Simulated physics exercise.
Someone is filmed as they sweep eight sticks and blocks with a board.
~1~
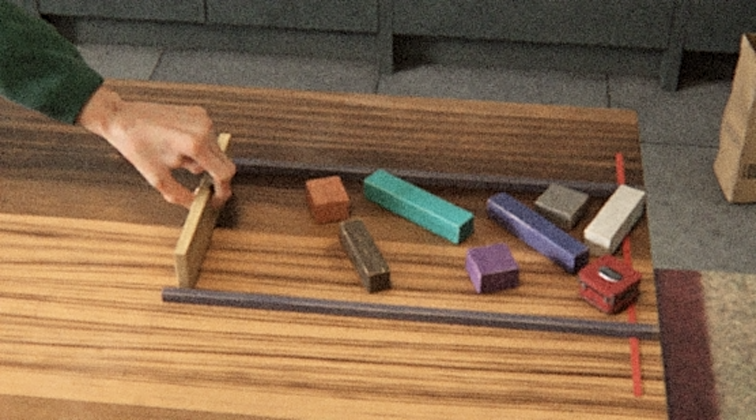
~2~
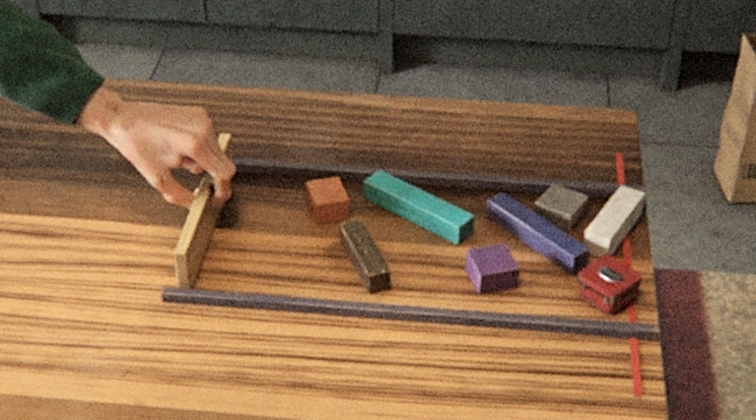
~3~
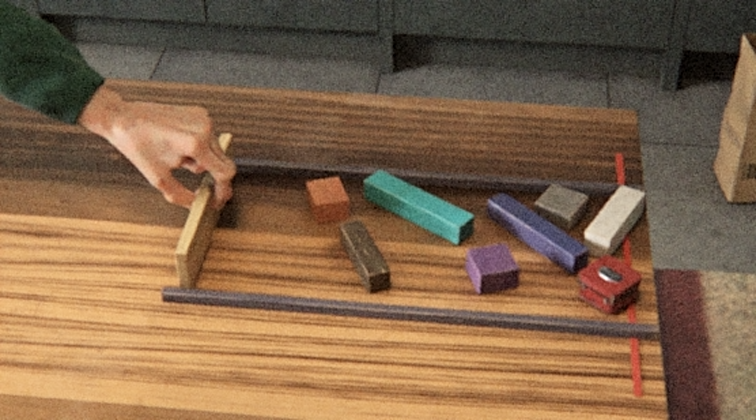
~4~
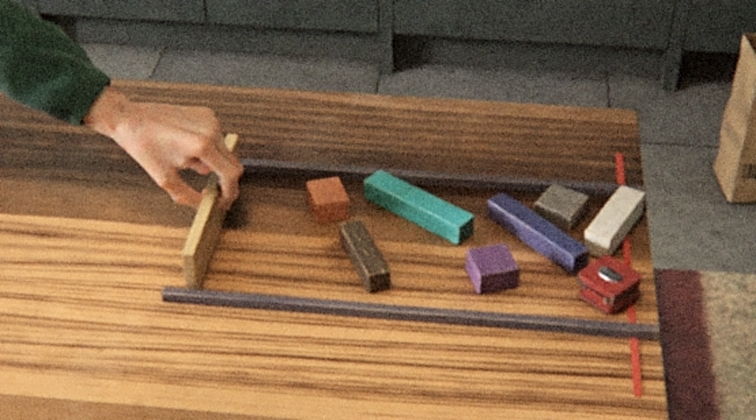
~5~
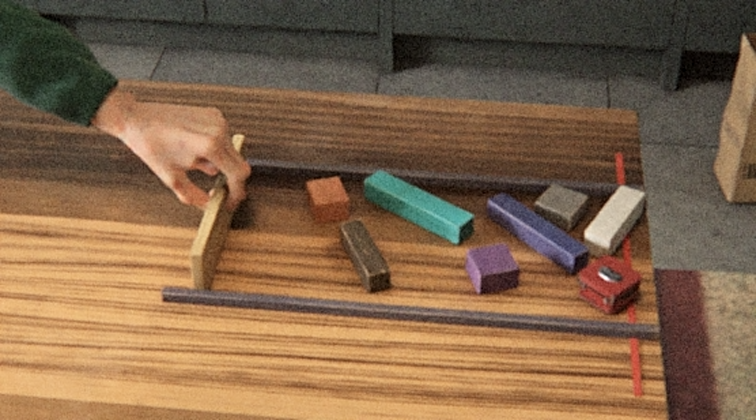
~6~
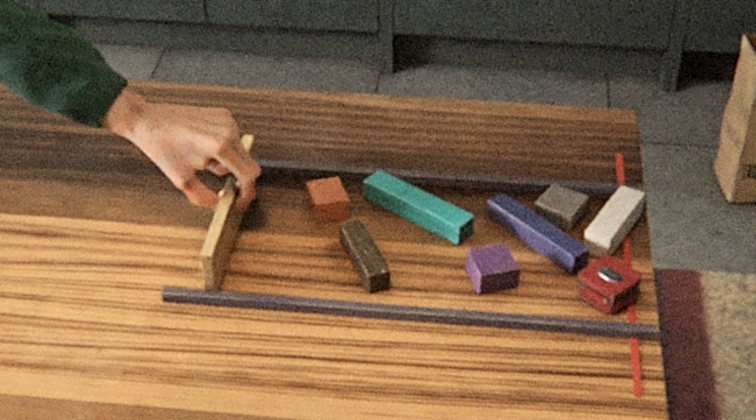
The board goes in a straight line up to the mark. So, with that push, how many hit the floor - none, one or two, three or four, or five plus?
I'd say five plus.
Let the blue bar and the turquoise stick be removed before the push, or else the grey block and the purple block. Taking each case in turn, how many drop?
4 in the first try, 4 in the second.
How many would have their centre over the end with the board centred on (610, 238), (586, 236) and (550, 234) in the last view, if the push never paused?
Respectively, 6, 4 and 2.
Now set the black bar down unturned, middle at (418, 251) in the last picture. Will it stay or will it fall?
In the end the black bar hangs on.
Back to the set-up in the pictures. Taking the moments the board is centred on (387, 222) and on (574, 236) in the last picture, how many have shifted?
Counts: 3 / 8.
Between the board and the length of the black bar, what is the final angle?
It sits some 0° out of line.
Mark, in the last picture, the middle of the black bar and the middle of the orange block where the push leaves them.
Roughly (643, 279), and the other roughly (645, 237).
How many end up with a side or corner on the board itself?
The answer is 2.
Early on, none off yet; white bar at rest near (615, 222); red case at rest near (609, 286); grey block at rest near (561, 207).
Finally, the number that fall off is five or more; lost, turquoise stick, purple block, blue bar, grey block, red case and white bar.
